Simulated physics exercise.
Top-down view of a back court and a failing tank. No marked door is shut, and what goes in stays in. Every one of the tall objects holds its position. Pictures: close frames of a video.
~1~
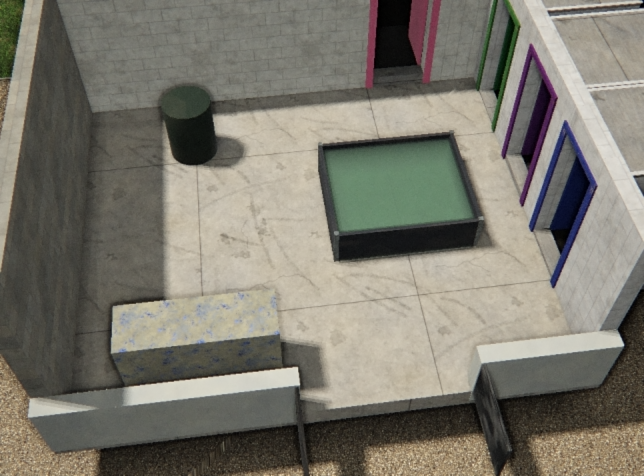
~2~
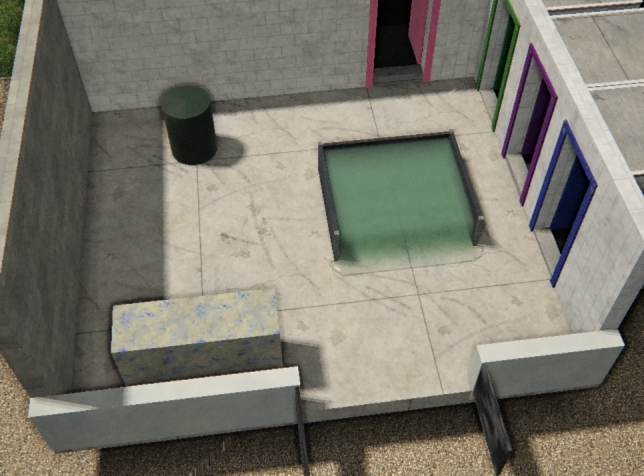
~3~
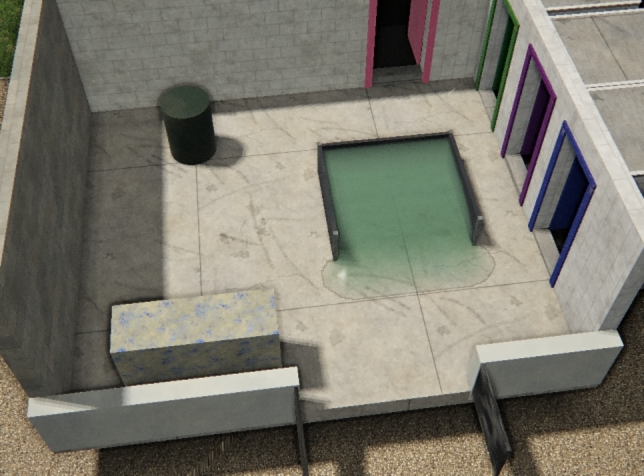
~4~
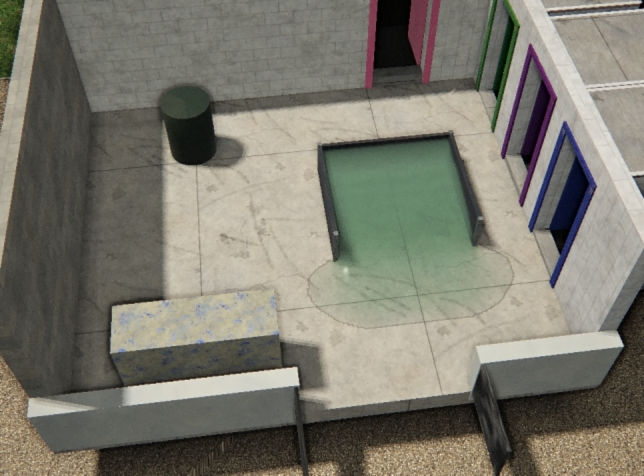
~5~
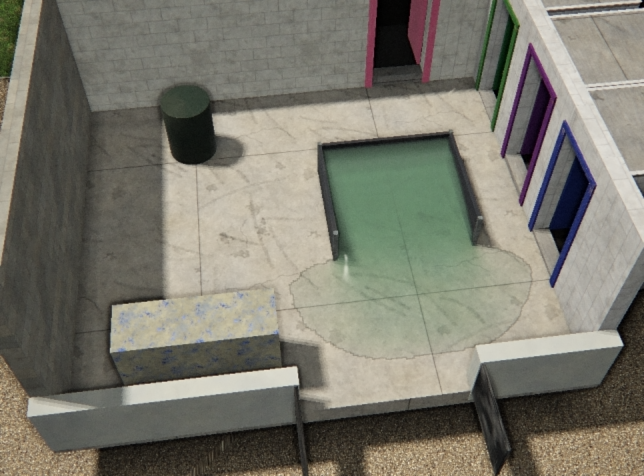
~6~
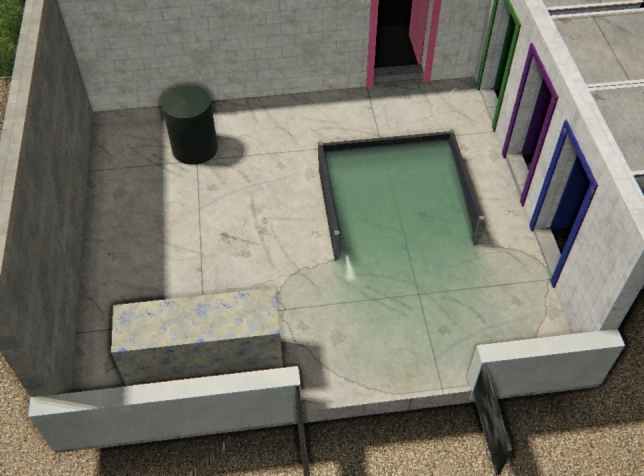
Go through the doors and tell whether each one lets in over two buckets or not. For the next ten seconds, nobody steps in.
The purple door is going to allow two buckets or less; the pink door is going to allow two buckets or less; the green door is going to allow two buckets or less; the blue door is going to allow two buckets or less.
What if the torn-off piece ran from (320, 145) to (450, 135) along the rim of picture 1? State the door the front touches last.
You want the blue one.
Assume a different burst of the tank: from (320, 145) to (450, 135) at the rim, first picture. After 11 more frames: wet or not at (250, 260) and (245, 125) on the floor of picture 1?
In the order asked: Unwetted, then inundated.
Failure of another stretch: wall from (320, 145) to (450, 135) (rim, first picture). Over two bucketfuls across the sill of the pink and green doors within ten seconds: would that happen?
Then: Pink door lets more in; green door goes over.
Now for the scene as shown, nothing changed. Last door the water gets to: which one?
The door marked pink.
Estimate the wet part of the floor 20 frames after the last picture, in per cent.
My estimate is near 30 per cent.
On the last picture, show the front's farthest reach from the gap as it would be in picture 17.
The farthest wet point should be near (186, 408).
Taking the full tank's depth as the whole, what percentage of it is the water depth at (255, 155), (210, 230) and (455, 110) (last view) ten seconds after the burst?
Respectively 2, 2 and 8 per cent.
A moment on, water covers 25 % of the floor; the purple door not reached, the pink door not reached, the green door not reached, the blue door wet at the sill, nothing in.
Next, water covers 25 % of the floor; the purple door not reached, the pink door not reached, the green door not reached, the blue door wet at the sill, nothing in.
Then, water covers 30 % of the floor; the purple door wet at the sill, nothing in, the pink door not reached, the green door not reached, the blue door wet at the sill, nothing in.
Later, water covers 40 % of the floor; the purple door wet at the sill, nothing in, the pink door wet at the sill, nothing in, the green door wet at the sill, nothing in, the blue door under two buckets in.
In the end, water covers 65 % of the floor; the purple door wet at the sill, nothing in, the pink door wet at the sill, nothing in, the green door under two buckets in, the blue door under two buckets in.
